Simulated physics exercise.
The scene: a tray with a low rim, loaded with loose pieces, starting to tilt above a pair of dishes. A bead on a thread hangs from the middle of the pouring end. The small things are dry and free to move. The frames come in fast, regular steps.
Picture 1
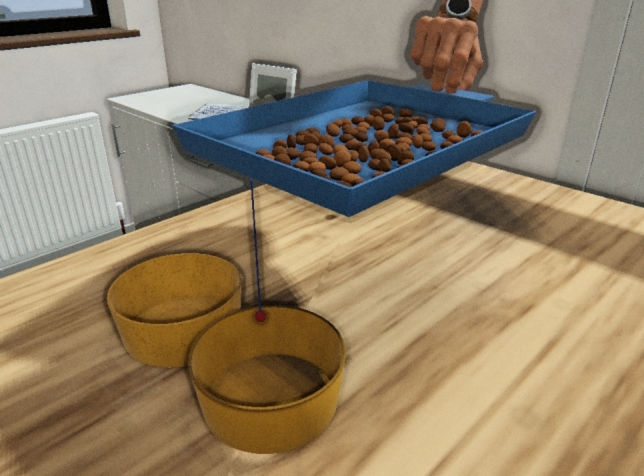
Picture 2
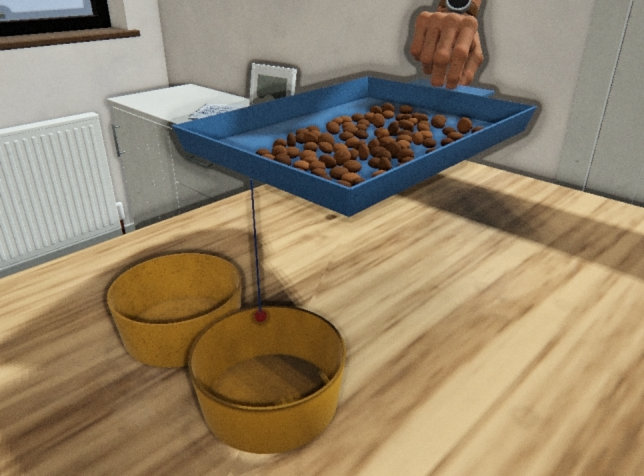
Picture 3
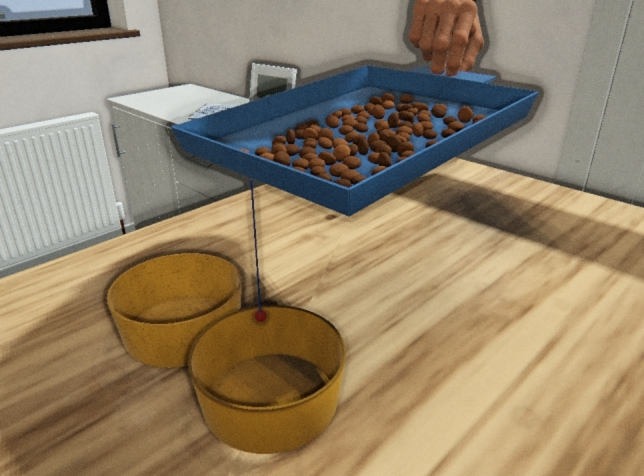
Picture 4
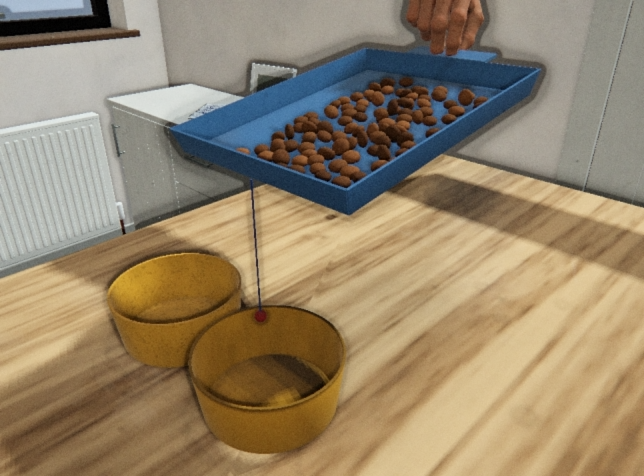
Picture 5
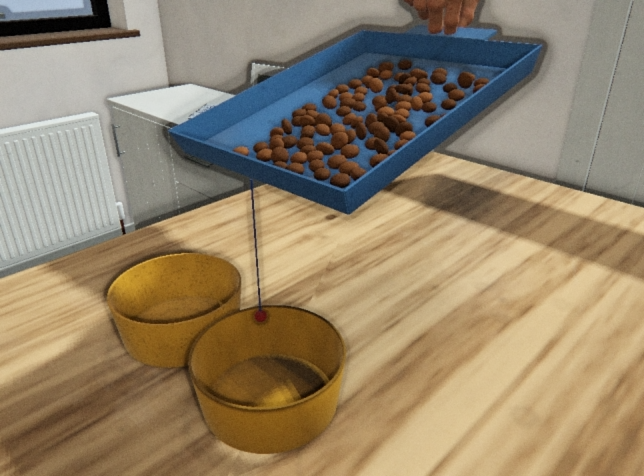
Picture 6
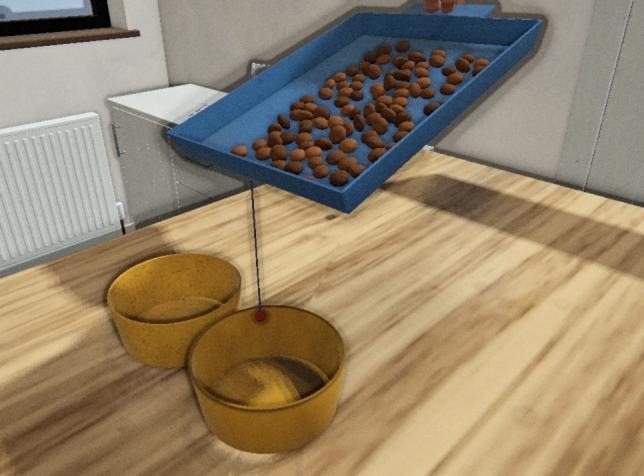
A blue tray of small brown pieces starts out level above two mustard-coloured dishes on a wooden table, a hand at its far end. The hand raises that end, slowly at first, until the tray slopes clearly down toward the dishes, the pieces still spread across it.
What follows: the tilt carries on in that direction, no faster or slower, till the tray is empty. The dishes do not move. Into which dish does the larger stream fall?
It favours the right-hand dish.
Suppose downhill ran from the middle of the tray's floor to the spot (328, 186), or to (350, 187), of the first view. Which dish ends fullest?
In turn: The dish on the right; the right one.
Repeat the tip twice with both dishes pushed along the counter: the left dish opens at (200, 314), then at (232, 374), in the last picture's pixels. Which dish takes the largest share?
In turn: The left-hand dish; the left one.
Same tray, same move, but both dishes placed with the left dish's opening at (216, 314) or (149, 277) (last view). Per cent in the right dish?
Near 20 % and 50 %.
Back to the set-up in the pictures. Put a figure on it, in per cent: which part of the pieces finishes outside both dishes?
Some 40 per cent.
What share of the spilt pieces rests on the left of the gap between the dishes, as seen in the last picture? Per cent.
Near 90 %.
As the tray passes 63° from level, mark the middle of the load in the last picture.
Near (256, 141).
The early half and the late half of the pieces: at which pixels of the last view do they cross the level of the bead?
Around (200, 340) and then (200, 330).
Just after the last frame, tray tipped steeply; every one on the tray.
A moment on, tray tipped past a quarter turn; roughly a third on the tray; about a tenth in the right dish; about a tenth in the left dish; roughly a quarter outside both; roughly a quarter in the air.
Further on, tray tipped past a quarter turn; roughly a third in the right dish; roughly a quarter in the left dish; roughly half outside both.
When it is over, tray tipped past a quarter turn; roughly a third in the right dish; roughly a quarter in the left dish; roughly half outside both.
